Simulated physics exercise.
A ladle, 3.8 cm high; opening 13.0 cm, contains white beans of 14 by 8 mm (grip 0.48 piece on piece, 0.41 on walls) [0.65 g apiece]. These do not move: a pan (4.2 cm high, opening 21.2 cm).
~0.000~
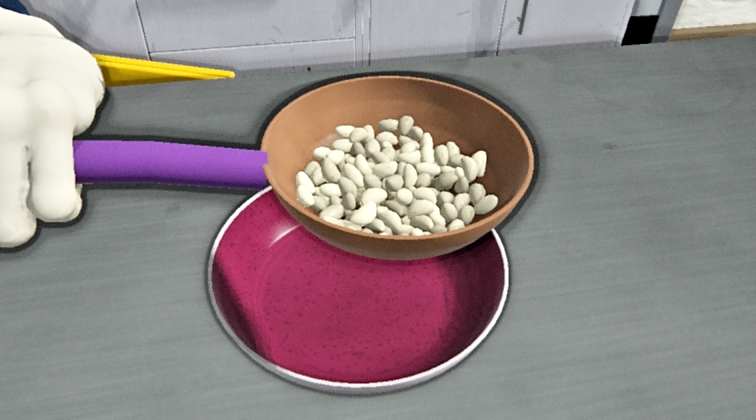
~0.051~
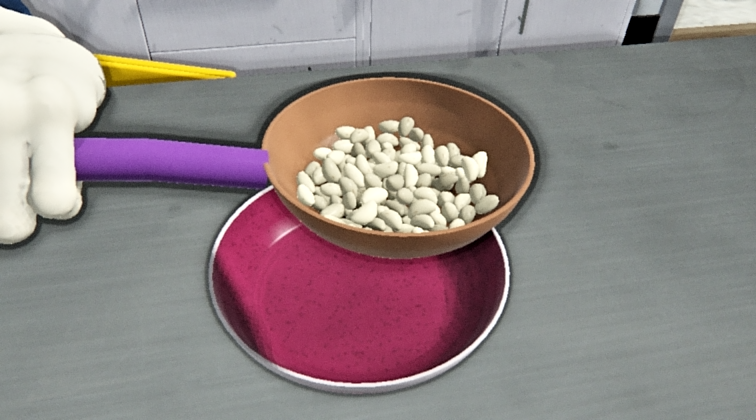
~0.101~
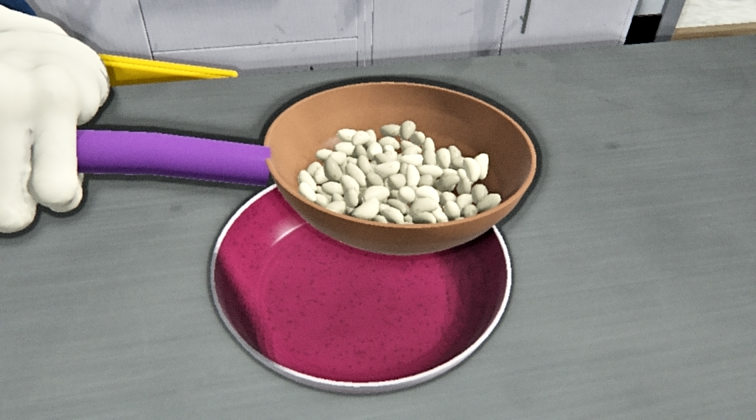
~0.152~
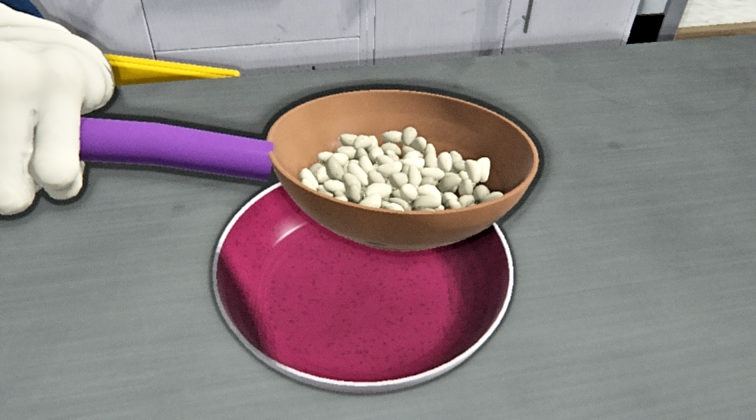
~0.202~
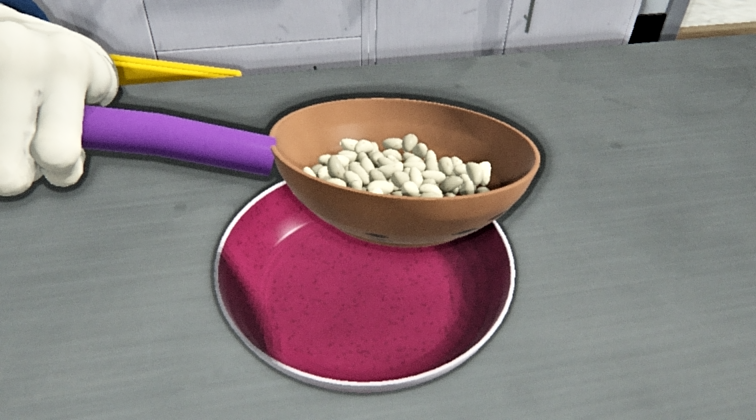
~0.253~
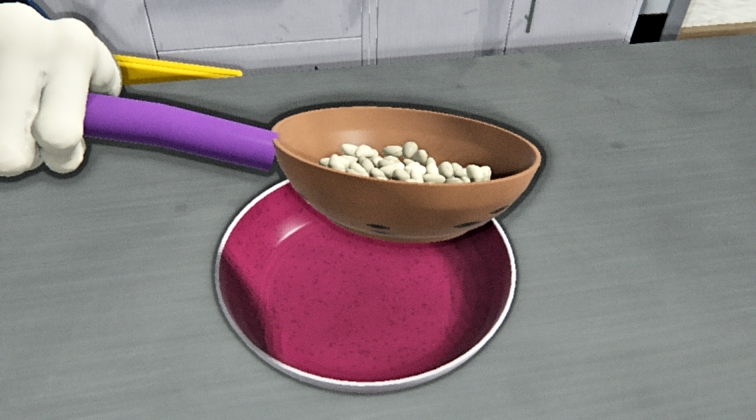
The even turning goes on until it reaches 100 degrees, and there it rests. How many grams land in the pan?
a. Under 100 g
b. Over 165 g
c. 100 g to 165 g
The answer is a.
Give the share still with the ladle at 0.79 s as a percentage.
95 %.
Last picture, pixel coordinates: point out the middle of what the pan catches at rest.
About pixel (397, 297).
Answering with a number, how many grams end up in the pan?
Roughly 70 grams.
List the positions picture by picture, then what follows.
Ladle at (391, 245); tilt 0 degrees; top of the load at (358, 135); pan at (359, 256), in the first frame.
Ladle at (392, 243); tilt 1 degrees; top of the load at (358, 136), in the second frame.
Ladle at (394, 235); tilt 4 degrees; low side back; top of the load at (417, 139), in the third frame.
Ladle at (396, 222); tilt 10 degrees; low side back; top of the load at (419, 145), in the fourth frame.
Ladle at (398, 208); tilt 15 degrees; low side back; top of the load at (420, 151), in the fifth frame.
Ladle at (400, 194); tilt 20 degrees; low side back; top of the load at (420, 158); pan at (366, 255). It turns about 105 degrees a second, in the sixth frame.
After 0.55 s, tilt 51 degrees; 0 g in the pan, ladle holds 100 %.
After 0.79 s, tilt 76 degrees; 2 g in the pan, ladle holds 95 %.
After 1.02 s, tilt 98 degrees; 35 g in the pan, ladle holds 30 %.
Then, at 1.23 s, tilt 100 degrees; 70 g in the pan, ladle holds 0 %.
In the end, at 1.9 s, 70 g in the pan, ladle holds 0 %.
